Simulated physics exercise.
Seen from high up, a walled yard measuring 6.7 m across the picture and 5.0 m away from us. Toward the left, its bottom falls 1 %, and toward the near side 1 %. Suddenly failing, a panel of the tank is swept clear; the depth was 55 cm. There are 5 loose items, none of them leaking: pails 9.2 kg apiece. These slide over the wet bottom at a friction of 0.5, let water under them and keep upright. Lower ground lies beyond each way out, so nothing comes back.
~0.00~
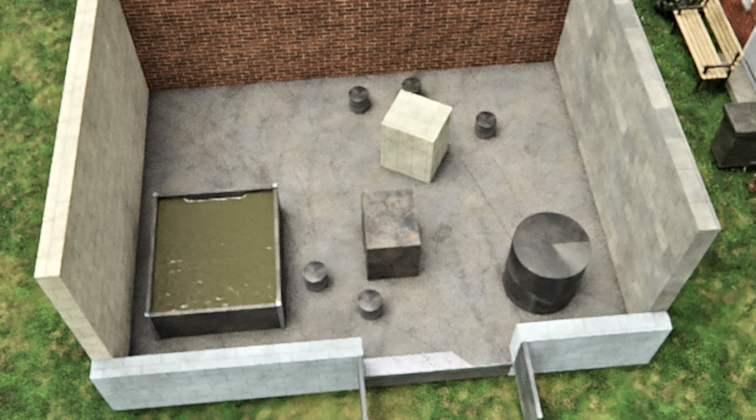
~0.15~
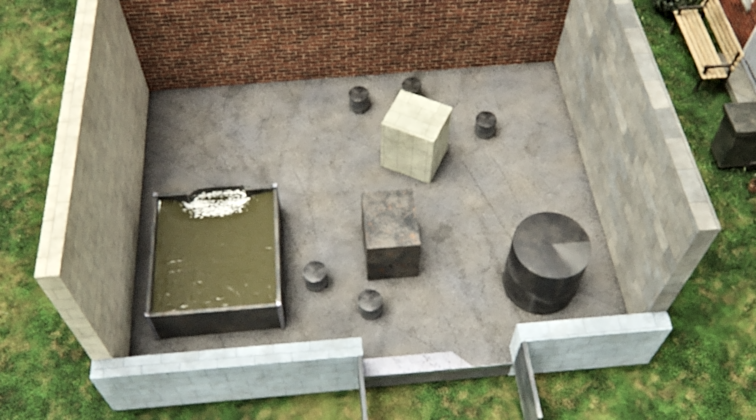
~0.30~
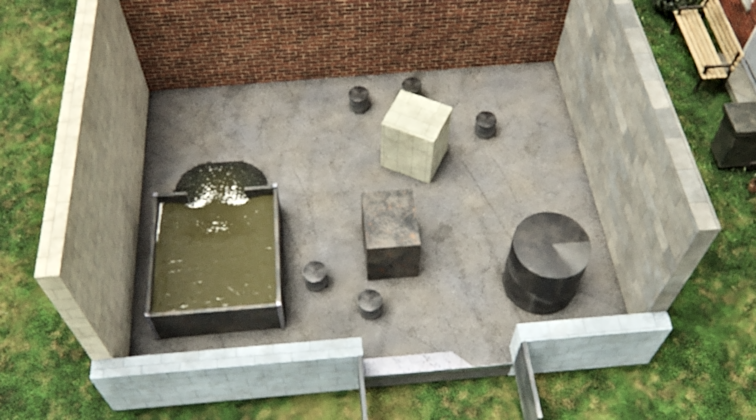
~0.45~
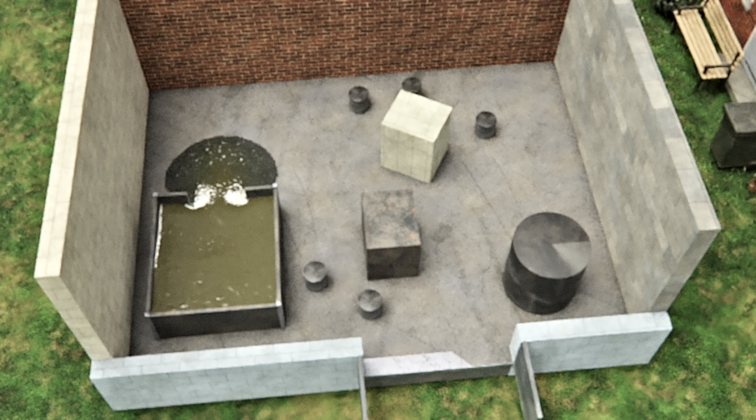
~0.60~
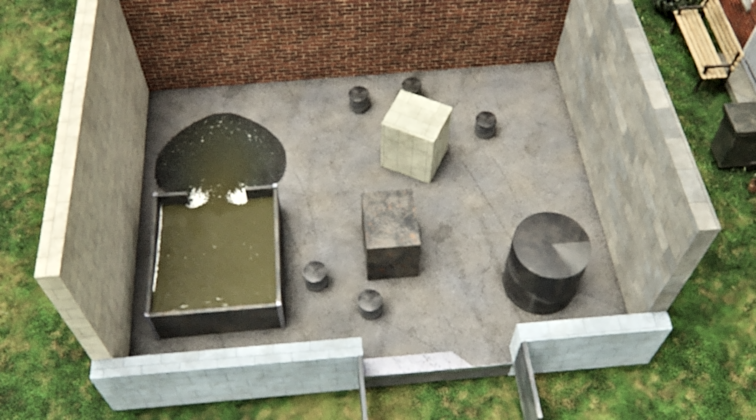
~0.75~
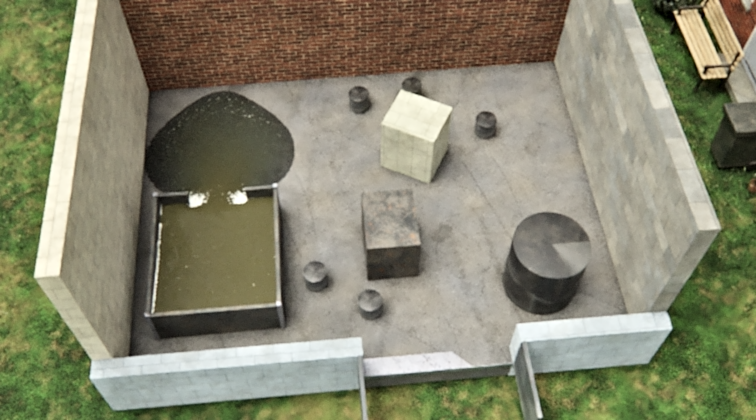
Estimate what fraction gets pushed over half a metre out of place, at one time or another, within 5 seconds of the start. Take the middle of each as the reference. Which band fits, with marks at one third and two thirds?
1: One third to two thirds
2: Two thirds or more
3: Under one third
Under one third.
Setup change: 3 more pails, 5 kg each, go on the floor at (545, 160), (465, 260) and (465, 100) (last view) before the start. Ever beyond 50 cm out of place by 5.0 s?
Going through them in turn, I'd say not that far, not that far and not that far.
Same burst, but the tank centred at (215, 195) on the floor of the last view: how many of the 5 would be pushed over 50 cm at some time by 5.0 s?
In that case the number is 2.
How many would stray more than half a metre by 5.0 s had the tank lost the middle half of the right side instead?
The answer would then be 2.
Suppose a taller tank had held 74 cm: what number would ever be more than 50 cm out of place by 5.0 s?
So the tally would be 2.
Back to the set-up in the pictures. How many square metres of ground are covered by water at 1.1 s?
About 8.5 m2.
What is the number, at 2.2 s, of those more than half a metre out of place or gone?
The number comes to 0.
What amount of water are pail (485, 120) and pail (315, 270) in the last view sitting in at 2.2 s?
Depths: Near 0 cm, then near 0 cm.
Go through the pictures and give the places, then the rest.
A pail at (359, 93), on the bottom; a pail at (412, 85), on the bottom; 3.0 m2 under water; 0 of 5 have shifted, in the first picture.
A pail at (359, 93), on the bottom; a pail at (412, 85) rests on the ground; water covers 3.4 m2; 0 of 5 have shifted, in the second picture.
A pail at (359, 93), on the bottom; a pail at (412, 85) rests on the ground; 3.9 m2 under water; 0 of 5 have shifted, in the third picture.
A pail at (359, 93) rests on the ground; a pail at (412, 85) rests on the ground; water covers 4.7 m2; 0 of 5 have shifted, in the fourth picture.
A pail at (359, 93) rests on the ground; a pail at (412, 85) rests on the ground; 5.6 m2 under water; 0 of 5 have shifted, in the fifth picture.
A pail at (359, 93) rests on the ground; a pail at (412, 85) rests on the ground; water covers 6.7 m2; 0 of 5 have shifted, in the sixth picture.
After 1.1 s 0 of 5 are over 50 cm from their spots; 0 afloat.
After 2.2 s 0 of 5 are over 50 cm from their spots; 0 afloat.
After 3.5 s 0 of 5 are over 50 cm from their spots; 0 afloat.
After 5.0 s 1 of 5 are over 50 cm from their spots, and 1 have been at some point; 0 afloat.
